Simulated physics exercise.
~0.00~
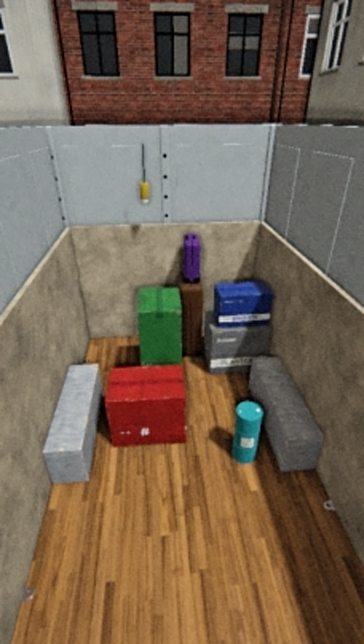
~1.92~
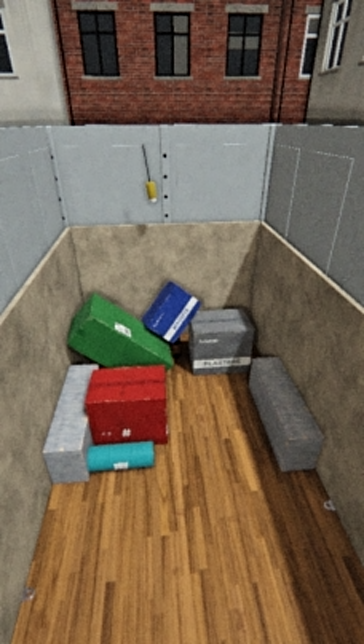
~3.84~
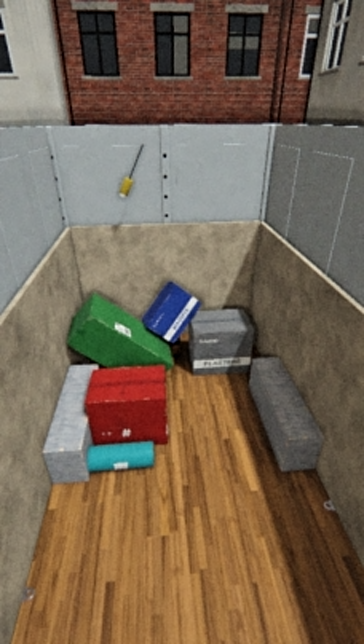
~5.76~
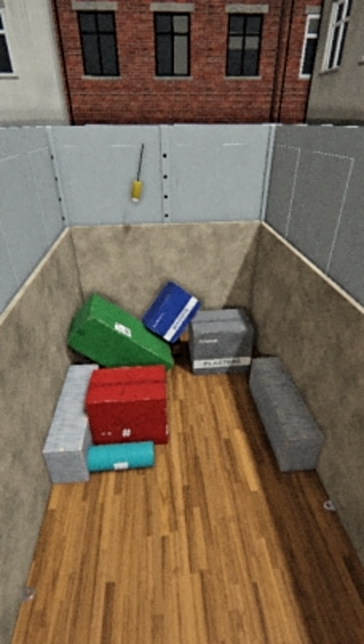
The boxes, cases and turquoise canister in the load bay were thrown left, the blue box coming off the grey one to lean beside the tilted green box, while the canister ended on its side by the red box and the purple case was lost from view.
